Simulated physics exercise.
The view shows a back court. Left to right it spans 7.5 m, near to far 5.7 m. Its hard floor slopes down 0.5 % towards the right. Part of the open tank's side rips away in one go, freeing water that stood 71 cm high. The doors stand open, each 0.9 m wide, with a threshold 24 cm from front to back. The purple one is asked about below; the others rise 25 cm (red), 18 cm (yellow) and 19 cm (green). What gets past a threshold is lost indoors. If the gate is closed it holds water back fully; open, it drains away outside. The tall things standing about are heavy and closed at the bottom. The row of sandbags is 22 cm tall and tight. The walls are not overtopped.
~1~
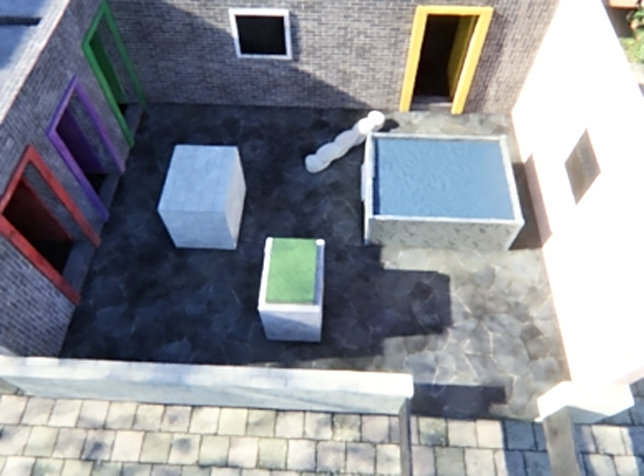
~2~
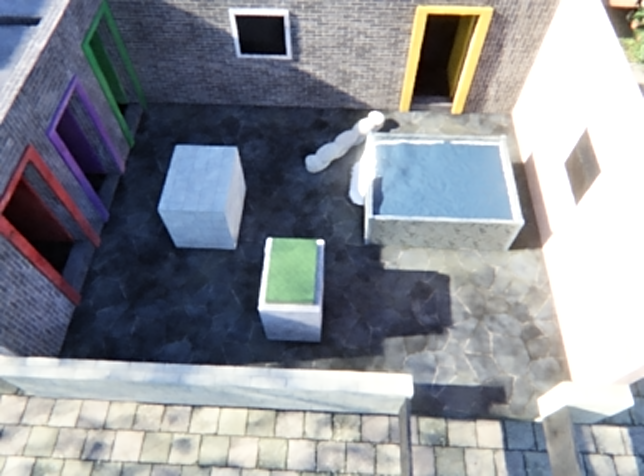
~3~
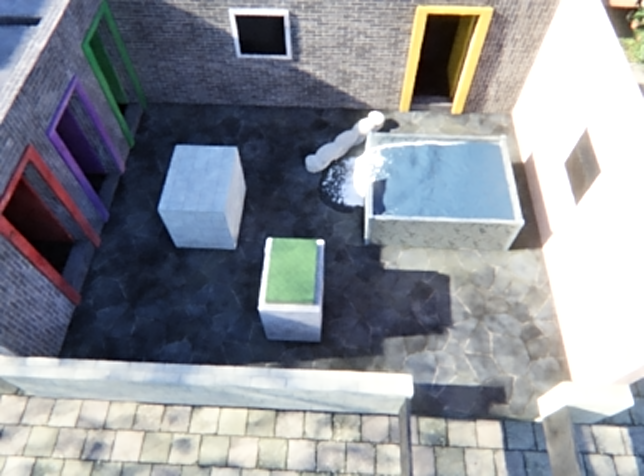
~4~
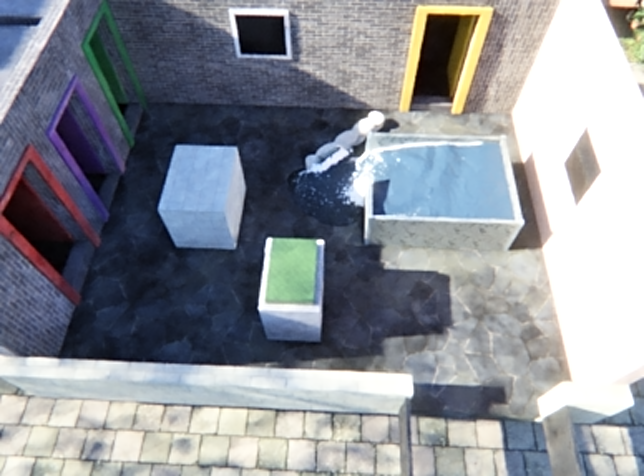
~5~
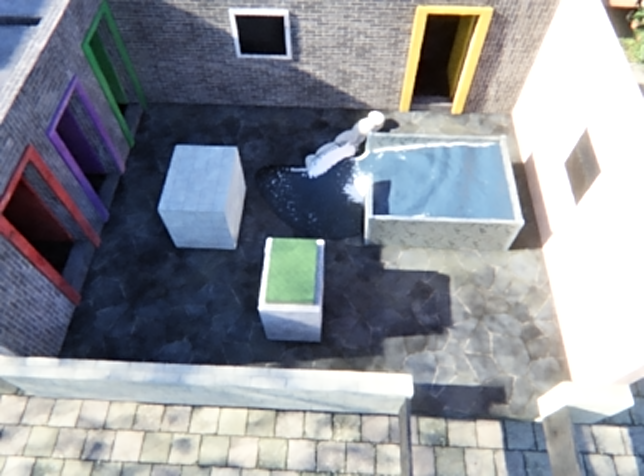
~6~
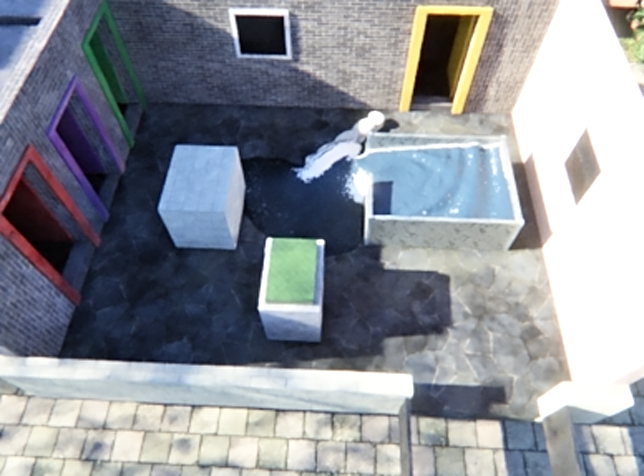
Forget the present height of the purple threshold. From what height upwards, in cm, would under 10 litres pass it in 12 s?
Some 9 cm above the ground.
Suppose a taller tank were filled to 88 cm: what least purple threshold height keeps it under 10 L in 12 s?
Some 12.5 cm.
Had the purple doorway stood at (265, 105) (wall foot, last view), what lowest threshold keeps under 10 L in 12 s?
Roughly 7.0 cm.
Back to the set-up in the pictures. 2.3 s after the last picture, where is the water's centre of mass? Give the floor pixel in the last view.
At about (346, 202).
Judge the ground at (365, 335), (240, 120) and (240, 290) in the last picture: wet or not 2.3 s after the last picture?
In that order: Dry, flooded, flooded.
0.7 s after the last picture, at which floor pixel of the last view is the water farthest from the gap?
Near (117, 188).
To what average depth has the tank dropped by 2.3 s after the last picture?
About 36 cm.
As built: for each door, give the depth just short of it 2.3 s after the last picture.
In cm: Purple 8, red 0, yellow 7, green 17.
Then, 0.7 s after the last picture water covers 25 % of the floor, deepest (46 cm) near (336, 166); it has not reached the purple door.
Then, 2.3 s after the last picture water covers 55 % of the floor, deepest (32 cm) near (336, 166); 8 cm at the purple door, 9 litres in over its 6 cm threshold.
Then, 11.3 s after the last picture water covers 95 % of the floor, deepest (12 cm) near (356, 112); 6 cm at the purple door, 47 litres in over its 6 cm threshold.
At the purple door as built, the water peaked near 12 cm, 7.1 s after the last picture.
Run again over the same 12 s with other heights there, 30 litres in over 7 cm, 5 litres over 10 cm. The limit of 10 litres is kept from about 9 cm up.
